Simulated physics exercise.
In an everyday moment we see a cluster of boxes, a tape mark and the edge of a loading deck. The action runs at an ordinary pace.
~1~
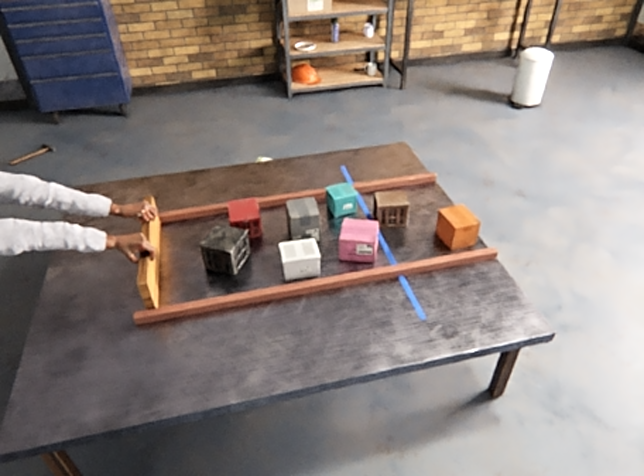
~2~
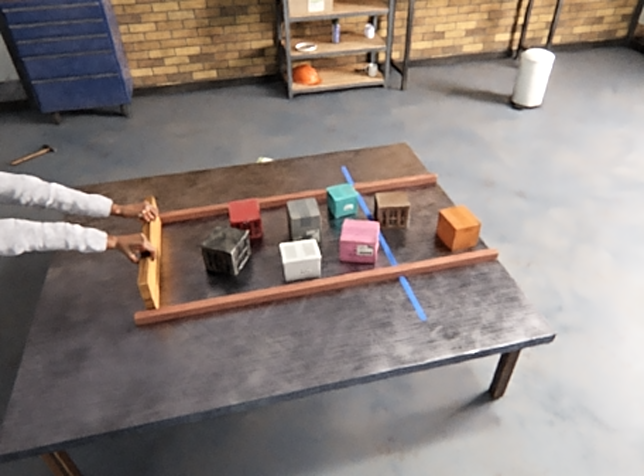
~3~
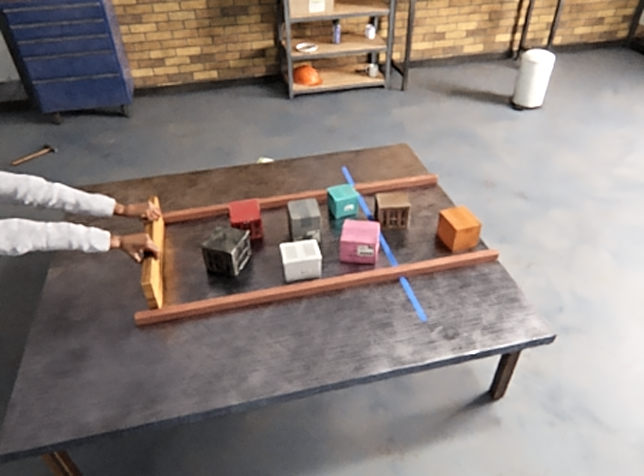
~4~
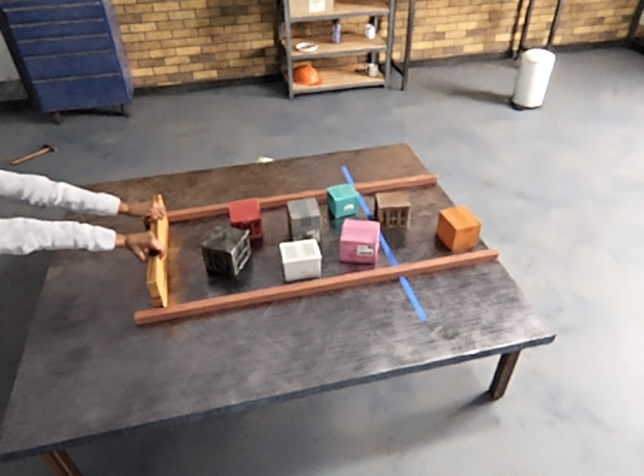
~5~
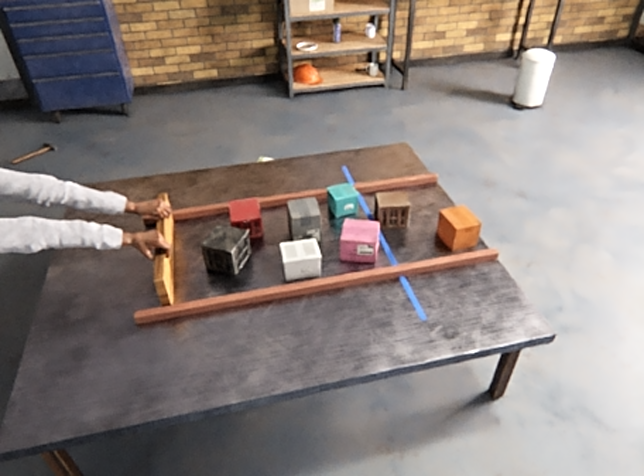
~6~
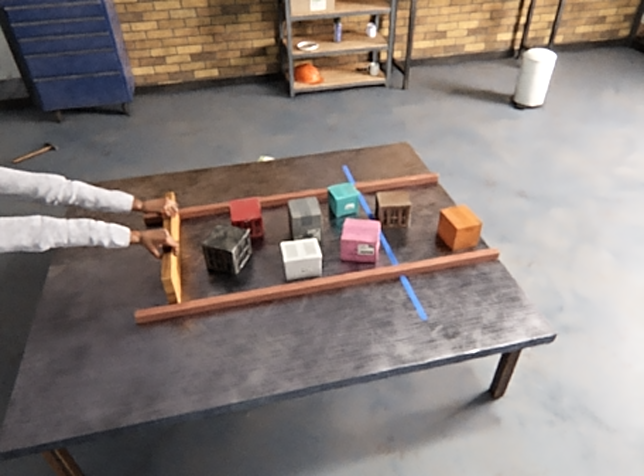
The clip shows two hands sliding an upright wooden plank a short way to the right between two rails on a dark table, toward eight coloured boxes, which stay still around a strip of blue tape.
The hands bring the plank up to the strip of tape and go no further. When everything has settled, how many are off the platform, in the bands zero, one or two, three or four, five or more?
I foresee no drops here.
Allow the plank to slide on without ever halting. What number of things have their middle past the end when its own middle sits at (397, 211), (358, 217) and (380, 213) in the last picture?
That makes 2, 0, 0.
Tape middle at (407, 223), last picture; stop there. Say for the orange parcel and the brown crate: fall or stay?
Here's the result: The orange parcel ends up below, while as for the brown crate, it ends up below.
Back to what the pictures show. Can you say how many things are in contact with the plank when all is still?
The answer is 3.
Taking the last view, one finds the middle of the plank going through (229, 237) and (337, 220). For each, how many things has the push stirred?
First 1, then 7.
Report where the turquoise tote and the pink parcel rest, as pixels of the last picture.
First object: (403, 191); second object: (434, 226).
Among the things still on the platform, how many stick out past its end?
Answer: 0.
Soon after, none off yet; orange parcel at rest near (459, 228); brown crate at rest near (392, 210); turquoise tote at rest near (343, 200).
At rest, the number that fall off is zero.
